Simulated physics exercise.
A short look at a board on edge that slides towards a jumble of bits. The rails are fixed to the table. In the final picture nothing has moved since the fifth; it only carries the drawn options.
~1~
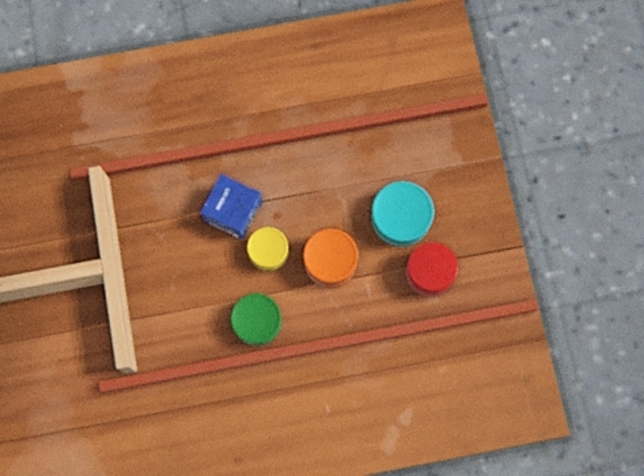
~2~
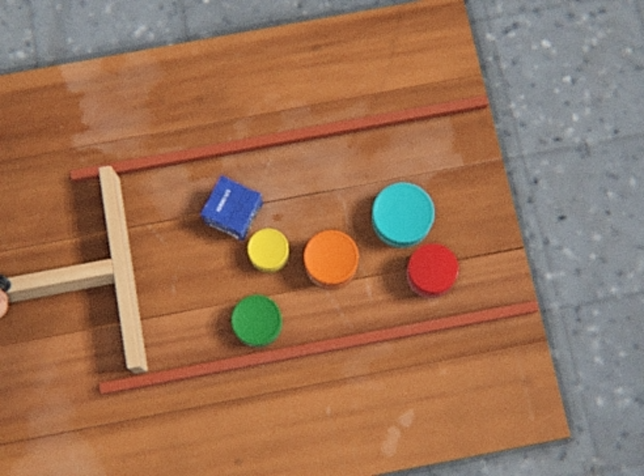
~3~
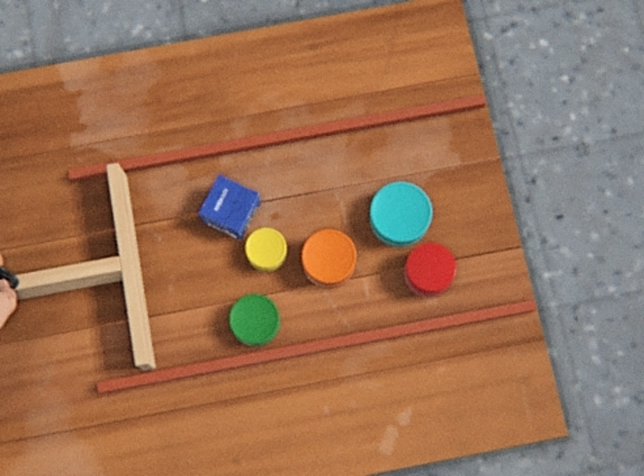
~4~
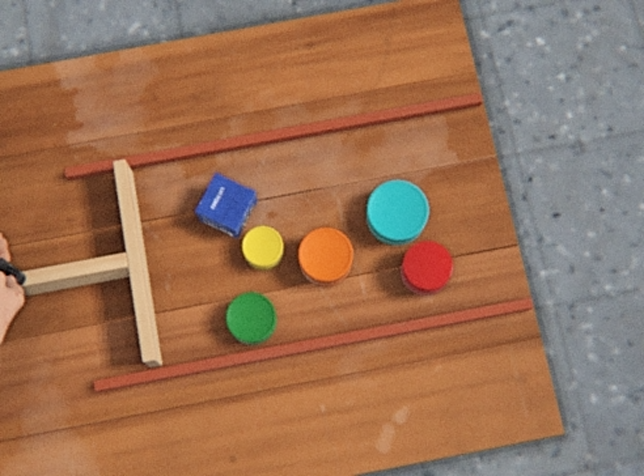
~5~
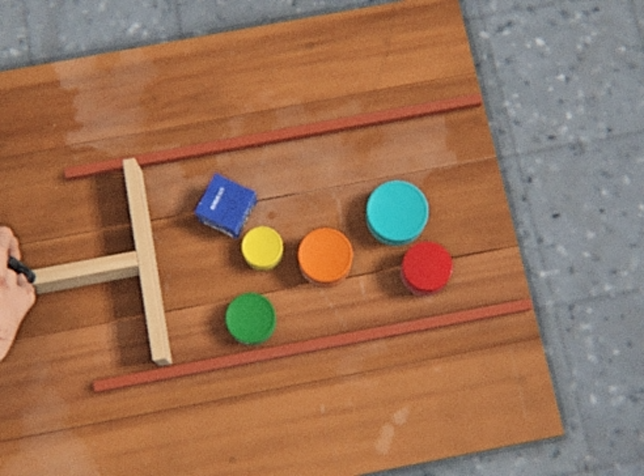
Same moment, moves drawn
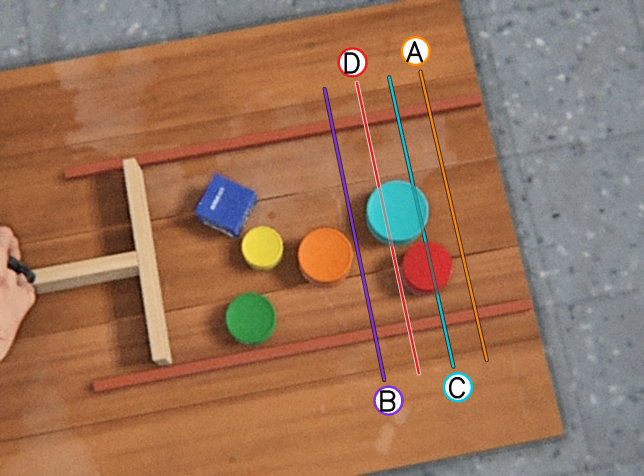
A wooden board on a handle, with a hand coming into view at the left, slides a short way right between two red strips towards a blue packet and yellow, green, orange, red and turquoise round containers, without touching them.
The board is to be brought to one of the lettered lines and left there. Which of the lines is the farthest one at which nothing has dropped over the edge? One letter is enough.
The farthest safe stop is C.
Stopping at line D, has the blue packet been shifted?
Yes.
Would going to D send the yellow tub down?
By then, no.
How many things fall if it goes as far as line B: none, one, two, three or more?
By then, none.
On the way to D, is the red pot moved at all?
Yes.
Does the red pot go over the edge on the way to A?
By then, yes.
On the copy, A at (452, 211); B at (353, 229); C at (420, 217); D at (387, 223).
On C. First, board (243, 238); green tub (289, 313); blue packet (271, 190).
Then, board (342, 220); red pot (453, 273); turquoise tub (414, 198).
Finally, board (418, 206); red pot (512, 276); turquoise tub (486, 185); nothing has fallen.
By contrast, A drops the turquoise tub and red pot; B is safe but short; D is safe but short.
